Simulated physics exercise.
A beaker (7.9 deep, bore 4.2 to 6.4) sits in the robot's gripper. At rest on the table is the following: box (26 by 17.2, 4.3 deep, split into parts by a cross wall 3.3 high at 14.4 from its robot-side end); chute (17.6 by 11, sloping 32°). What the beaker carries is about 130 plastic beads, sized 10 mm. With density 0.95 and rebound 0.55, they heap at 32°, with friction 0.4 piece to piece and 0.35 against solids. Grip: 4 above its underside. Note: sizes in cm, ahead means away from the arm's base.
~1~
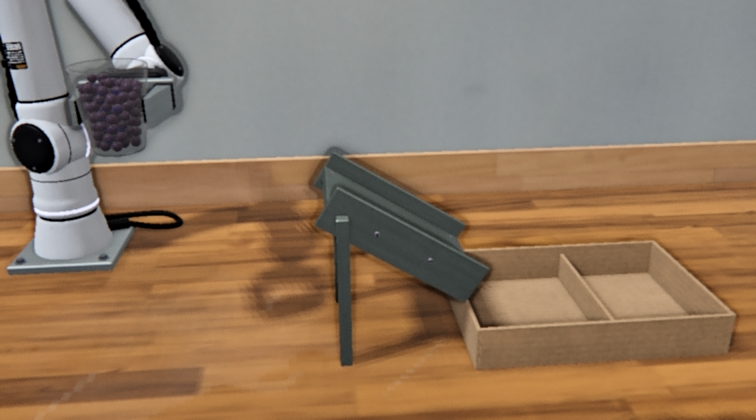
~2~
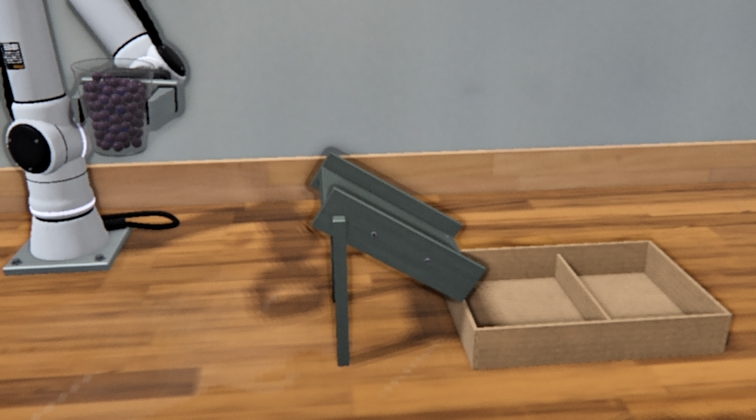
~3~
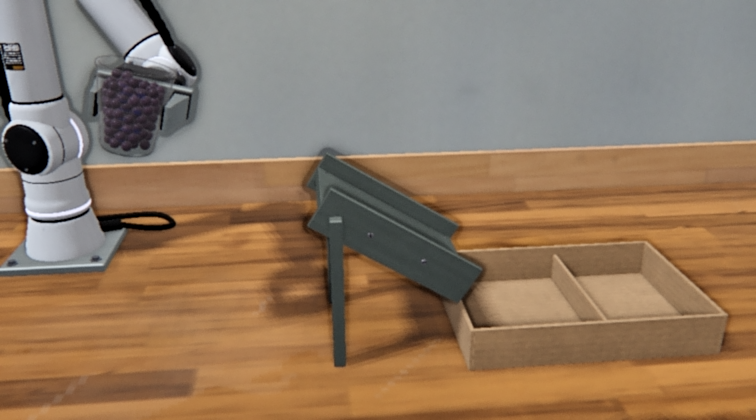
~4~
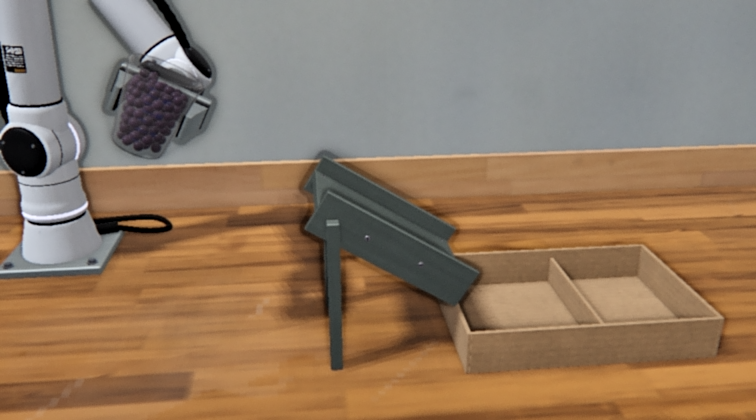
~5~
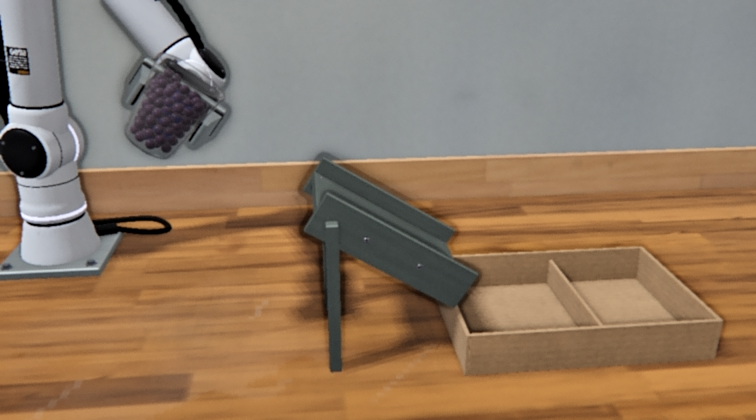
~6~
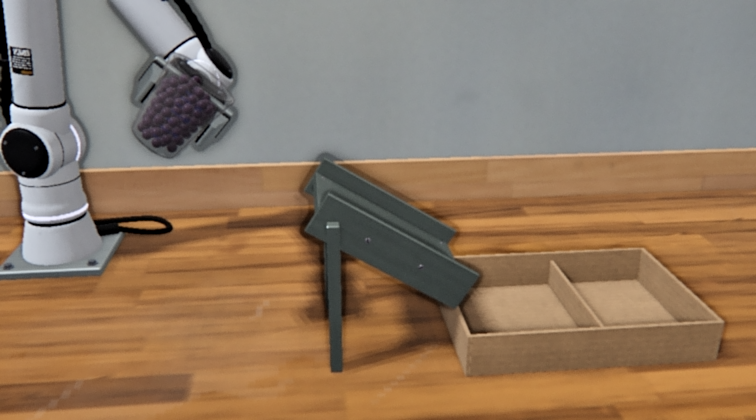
A white robot arm holding a clear beaker of dark purple beads moved it slightly to the right while tilting it steadily toward a gray sloped chute beside a divided, open brown box.
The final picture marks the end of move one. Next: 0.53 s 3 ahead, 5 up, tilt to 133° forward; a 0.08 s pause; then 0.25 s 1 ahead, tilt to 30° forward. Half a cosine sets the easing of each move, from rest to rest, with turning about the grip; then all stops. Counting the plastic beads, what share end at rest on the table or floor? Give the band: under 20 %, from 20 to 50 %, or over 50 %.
The share falls over 50 %.
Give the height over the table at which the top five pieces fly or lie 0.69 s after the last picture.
Close to 10 cm.
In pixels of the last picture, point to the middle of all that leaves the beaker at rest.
Around pixel (348, 331).
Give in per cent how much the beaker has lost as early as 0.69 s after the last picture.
About 100 in a hundred parts are out.
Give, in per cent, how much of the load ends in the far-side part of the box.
Some 0 percent.
Then, 0.34 s after the last picture, tilted 108° forward, highest piece 32 above the table; 126 in the beaker, 4 on the chute or in flight.
Then, 0.69 s after the last picture, tilted 110° forward, highest piece 11 above the table; 103 on the table or floor, 27 on the chute or in flight.
Then, 1.06 s after the last picture, tilted 30° forward, highest piece 1 above the table; 130 on the table or floor.
Then, 2.11 s after the last picture, tilted 30° forward, highest piece 1 above the table; 130 on the table or floor.
Final count, 130 on the table or floor. That is 100 % on the table or floor.
